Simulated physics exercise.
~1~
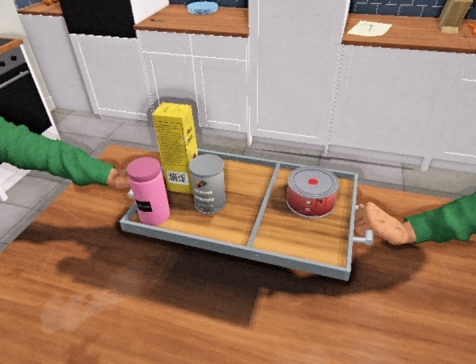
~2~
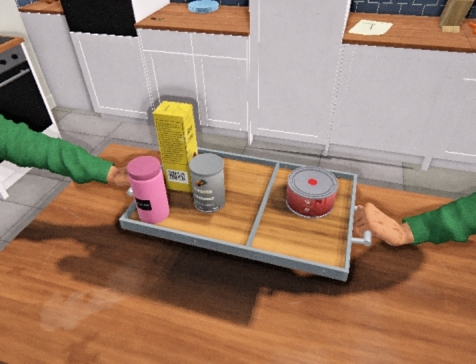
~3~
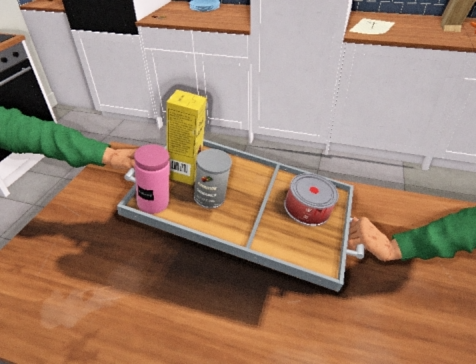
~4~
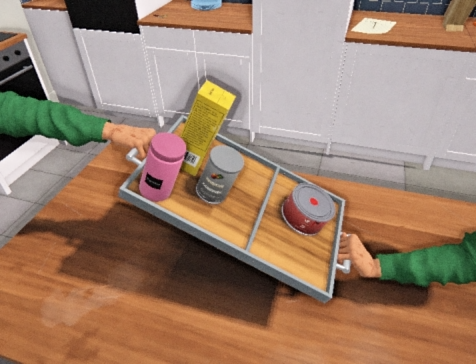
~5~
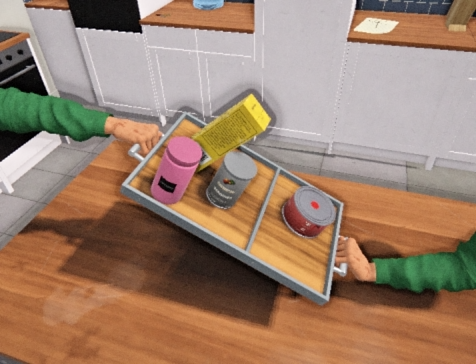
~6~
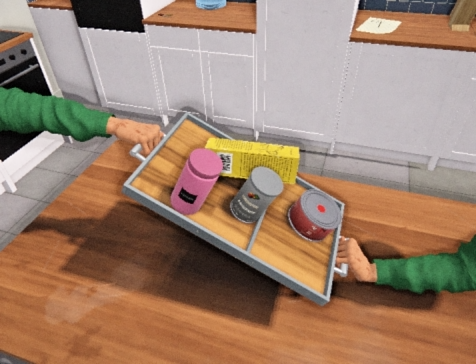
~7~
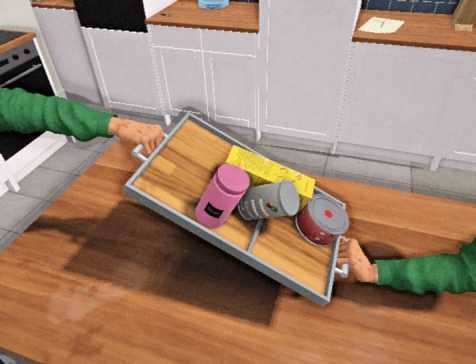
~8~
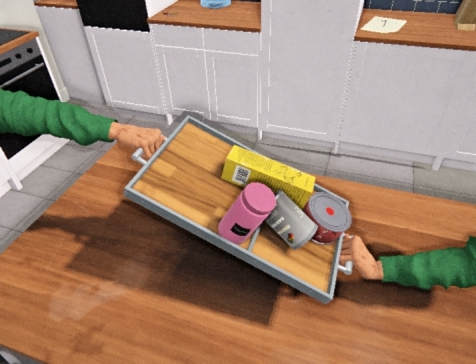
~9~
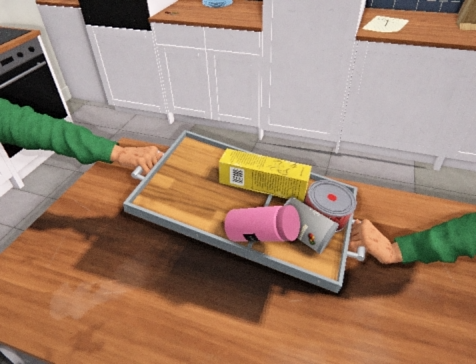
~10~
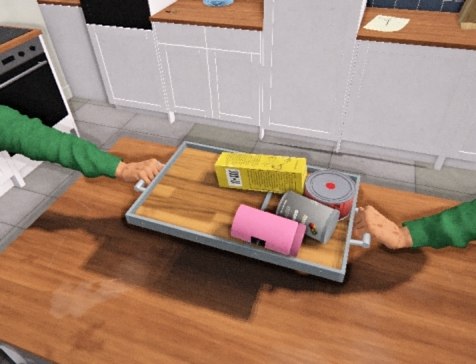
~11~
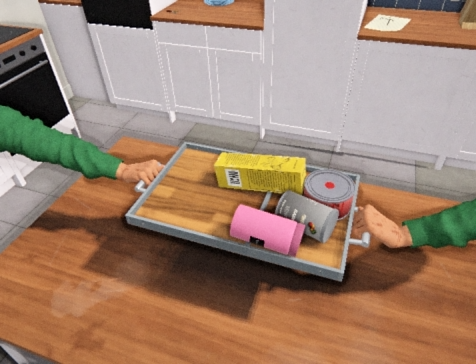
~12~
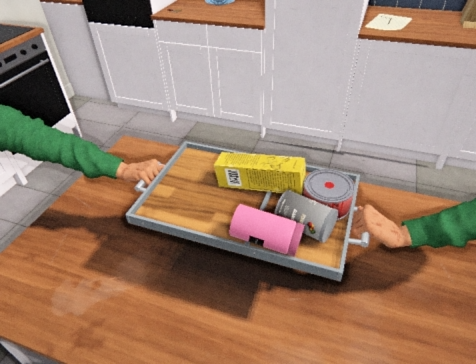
Two hands tip a tray right, toppling its carton, tin and jar, then level it.
